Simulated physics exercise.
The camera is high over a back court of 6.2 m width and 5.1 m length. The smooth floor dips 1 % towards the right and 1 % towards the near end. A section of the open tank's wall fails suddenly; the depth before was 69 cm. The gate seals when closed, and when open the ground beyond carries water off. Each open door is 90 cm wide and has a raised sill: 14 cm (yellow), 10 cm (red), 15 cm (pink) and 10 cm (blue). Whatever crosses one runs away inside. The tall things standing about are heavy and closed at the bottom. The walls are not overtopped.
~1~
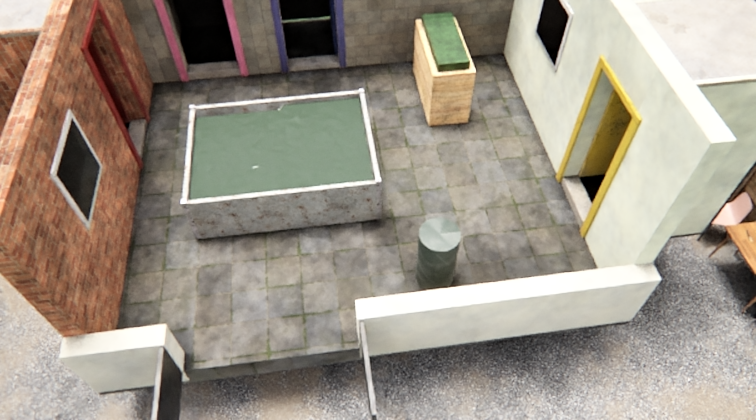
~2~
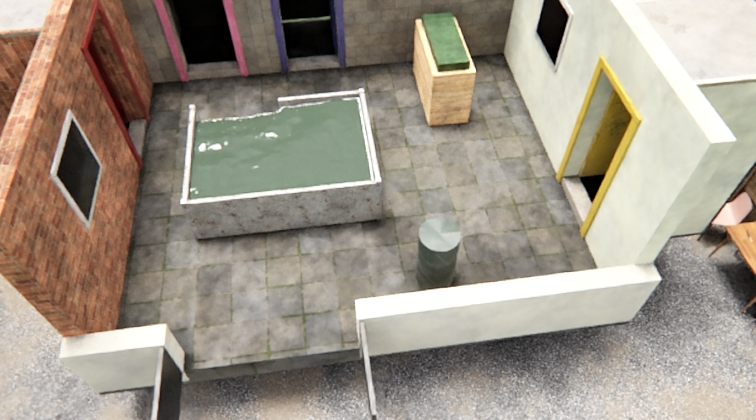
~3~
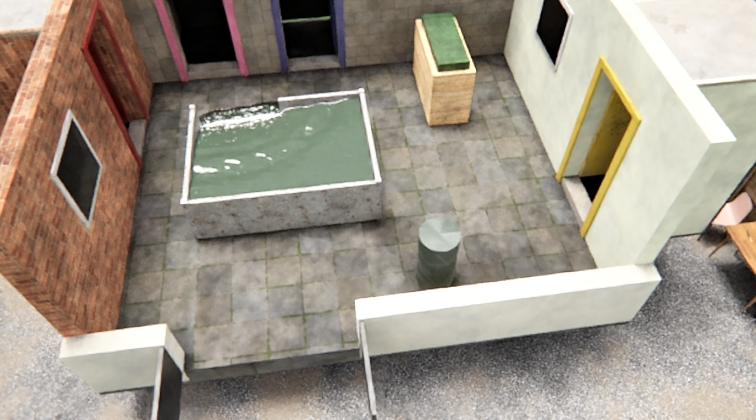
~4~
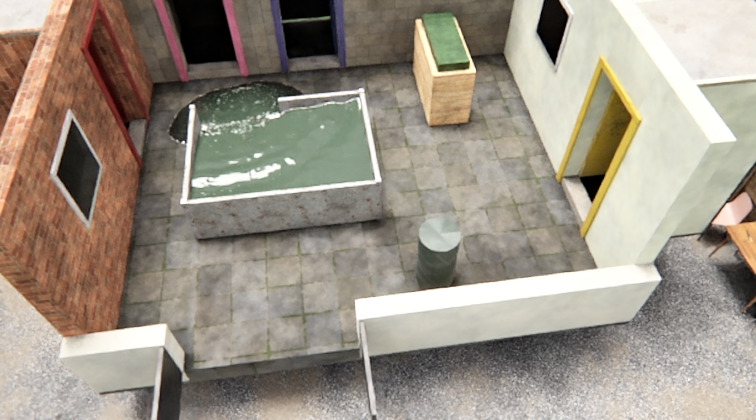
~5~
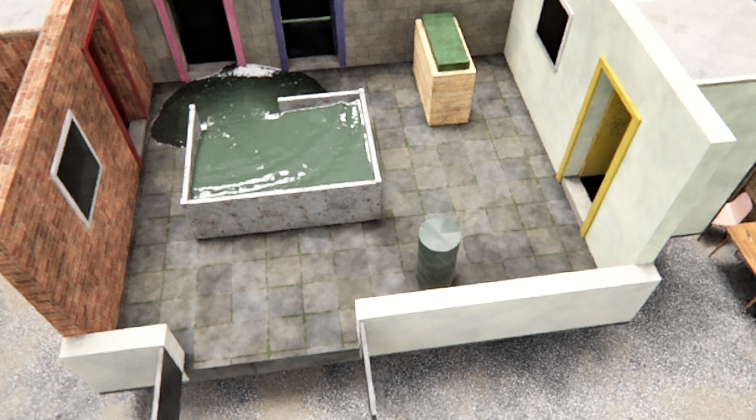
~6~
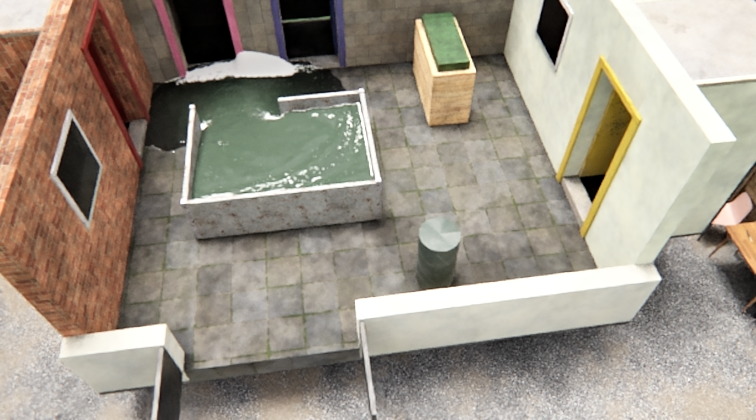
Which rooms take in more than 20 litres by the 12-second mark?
The water let in: At the yellow door it keeps below the limit; at the red door it goes over the limit; at the pink door it exceeds the limit; at the blue door it passes the limit.
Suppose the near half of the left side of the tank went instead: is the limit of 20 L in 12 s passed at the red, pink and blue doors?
Against that limit: Red under, pink past it, blue under.
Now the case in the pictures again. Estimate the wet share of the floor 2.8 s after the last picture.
Some 60 per cent of it.
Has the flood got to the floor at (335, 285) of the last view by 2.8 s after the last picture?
It is not reached.
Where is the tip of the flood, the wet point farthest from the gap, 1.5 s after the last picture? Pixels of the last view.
Around (498, 55).
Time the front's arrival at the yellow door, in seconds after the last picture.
Yellow 4.0 s.
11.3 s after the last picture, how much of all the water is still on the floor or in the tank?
About 68 per cent.
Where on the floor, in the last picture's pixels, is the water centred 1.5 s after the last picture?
Near (269, 142).
Then, 0.7 s after the last picture water covers 20 % of the floor and is deepest (50 cm) near (154, 85); yellow door not reached, red door 4 cm at the sill, 0 L in, pink door 40 cm at the sill, 92 L in, blue door 19 cm at the sill, 15 L in.
Then, 1.5 s after the last picture water covers 30 % of the floor and is deepest (40 cm) near (217, 79); yellow door not reached, red door 15 cm at the sill, 3 L in, pink door 39 cm at the sill, 230 L in, blue door 17 cm at the sill, 39 L in.
Then, 2.8 s after the last picture water covers 60 % of the floor and is deepest (28 cm) near (228, 78); yellow door not reached, red door 15 cm at the sill, 18 L in, pink door 27 cm at the sill, 358 L in, blue door 16 cm at the sill, 62 L in.
Then, 6.3 s after the last picture water covers 90 % of the floor and is deepest (16 cm) near (531, 295); yellow door 2 cm at the sill, 0 L in, red door 11 cm at the sill, 51 L in, pink door 13 cm at the sill, 407 L in, blue door 10 cm at the sill, 82 L in.
Then, 11.3 s after the last picture water covers 95 % of the floor and is deepest (12 cm) near (576, 302); yellow door 9 cm at the sill, 0 L in, red door 5 cm at the sill, 53 L in, pink door 5 cm at the sill, 407 L in, blue door 5 cm at the sill, 83 L in.
